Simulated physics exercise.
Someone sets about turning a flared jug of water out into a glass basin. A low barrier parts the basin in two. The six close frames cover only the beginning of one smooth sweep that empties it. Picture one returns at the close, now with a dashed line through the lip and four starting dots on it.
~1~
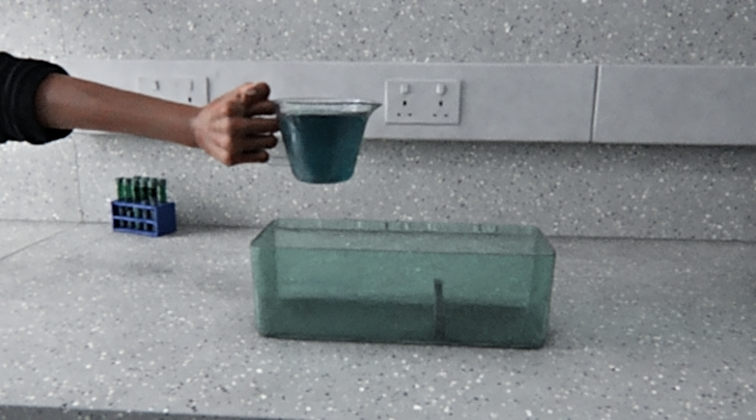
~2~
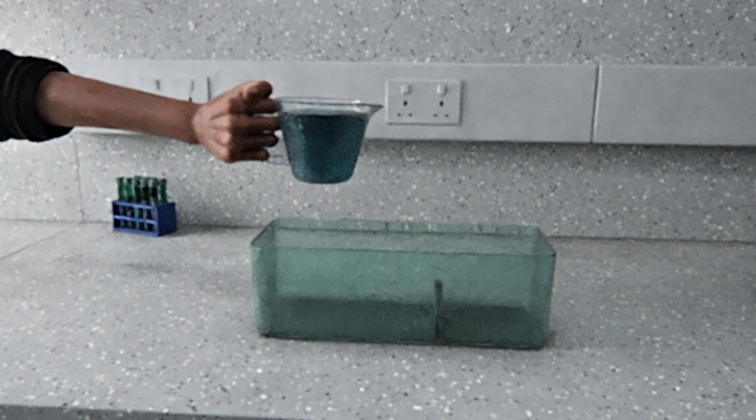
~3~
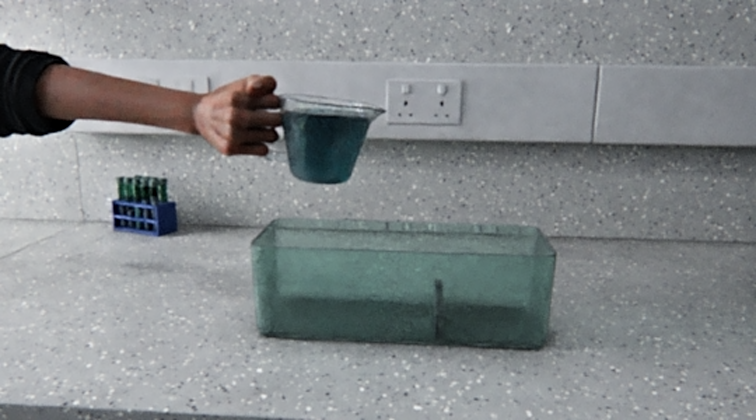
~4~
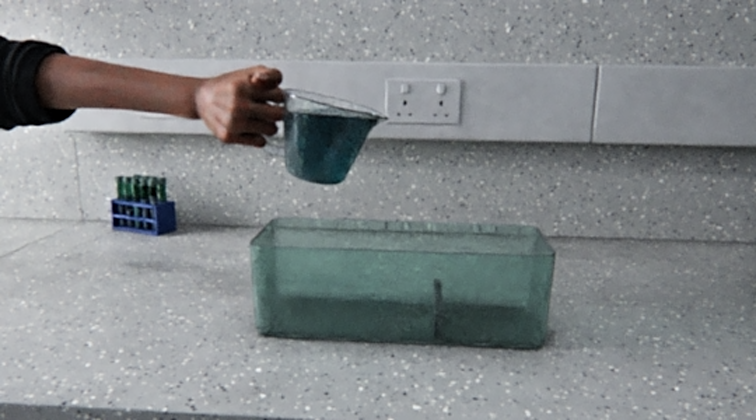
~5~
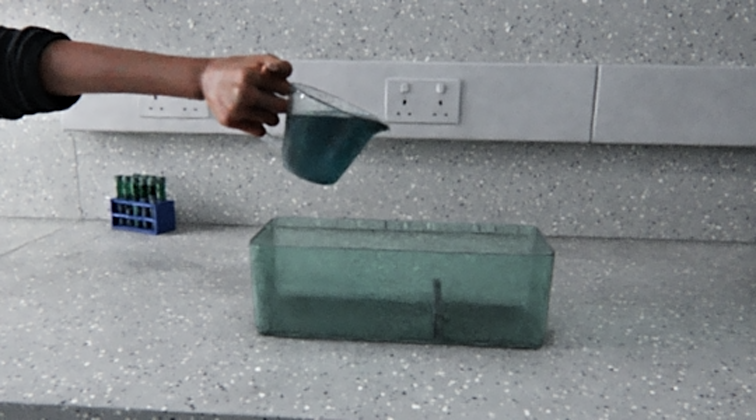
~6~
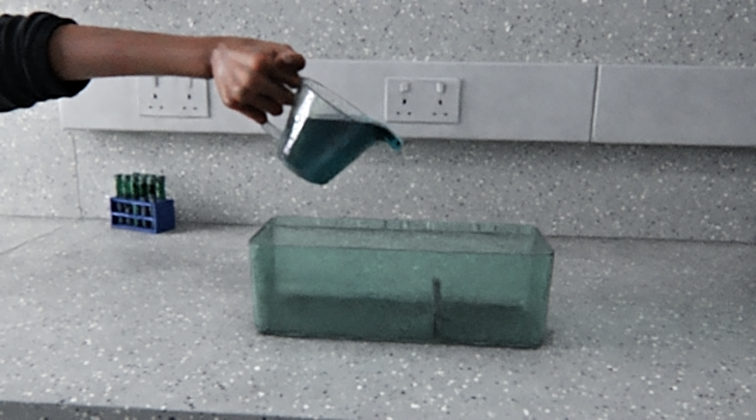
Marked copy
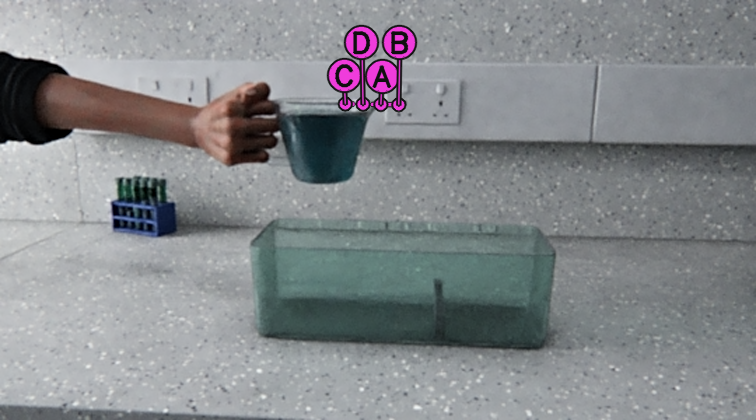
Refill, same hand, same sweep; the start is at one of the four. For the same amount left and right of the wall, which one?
Use spot B.
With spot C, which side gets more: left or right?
More ends on the left.
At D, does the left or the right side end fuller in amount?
The left one.
On the marked copy, A at (380, 104); B at (398, 104); C at (345, 104); D at (363, 104).
With A, about 80 % ends left of the wall and 18 % right of it.
With B, about 54 % ends left of the wall and 46 % right of it.
With C, about 92 % ends left of the wall and 7 % right of it.
With D, about 90 % ends left of the wall and 7 % right of it; 3 % is lost outside.
